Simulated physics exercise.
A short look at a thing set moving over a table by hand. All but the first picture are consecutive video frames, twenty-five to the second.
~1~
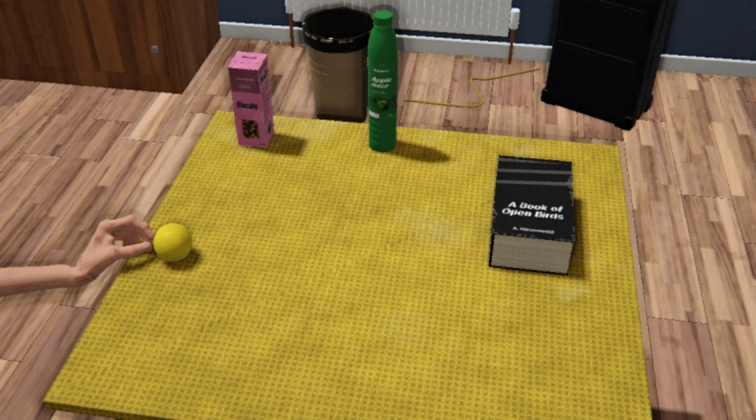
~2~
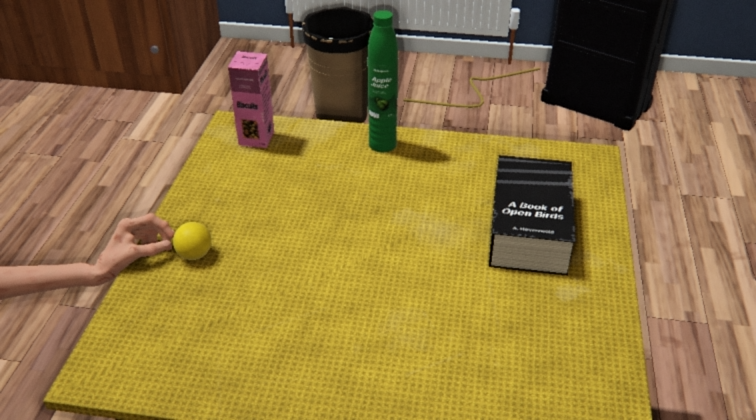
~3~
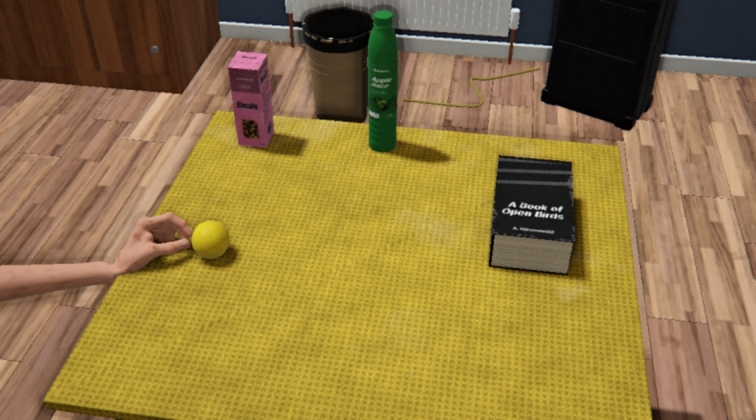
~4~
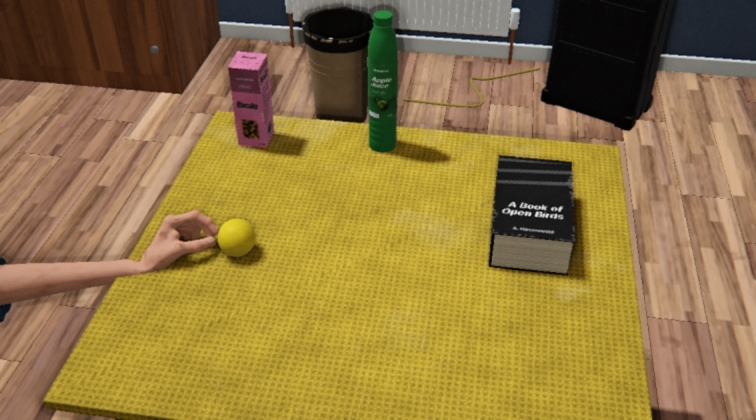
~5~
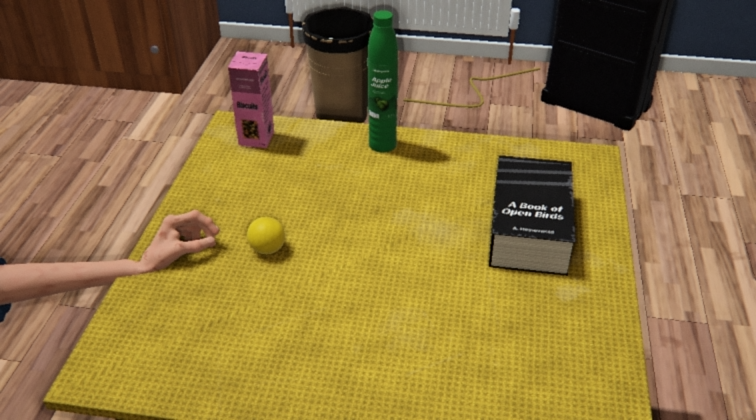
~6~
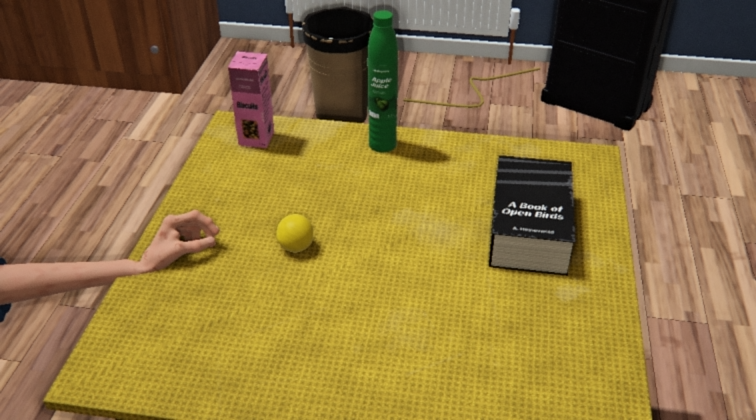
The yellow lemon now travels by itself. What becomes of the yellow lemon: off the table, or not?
The yellow lemon stays on the table.
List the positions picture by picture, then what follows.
The first picture shows under the hand; yellow lemon (173, 242).
The second picture shows under the hand; yellow lemon (192, 241).
The third picture shows under the hand; yellow lemon (211, 239).
The fourth picture shows yellow lemon (237, 238).
The fifth picture shows yellow lemon (266, 236) rolled about its own width.
The sixth picture shows yellow lemon (295, 233) rolled about its own width.
Then, 0.10 s after the last picture, yellow lemon rolled well along near (366, 228).
Then, 0.20 s after the last picture, yellow lemon rolled well along near (434, 223).
Then, 0.40 s after the last picture, yellow lemon rolled well along near (458, 206).
Then, 0.90 s after the last picture, yellow lemon rolled well along near (431, 172).
At rest, moved from the start, yellow lemon. Seen from the same camera at the end, yellow lemon near (420, 159).
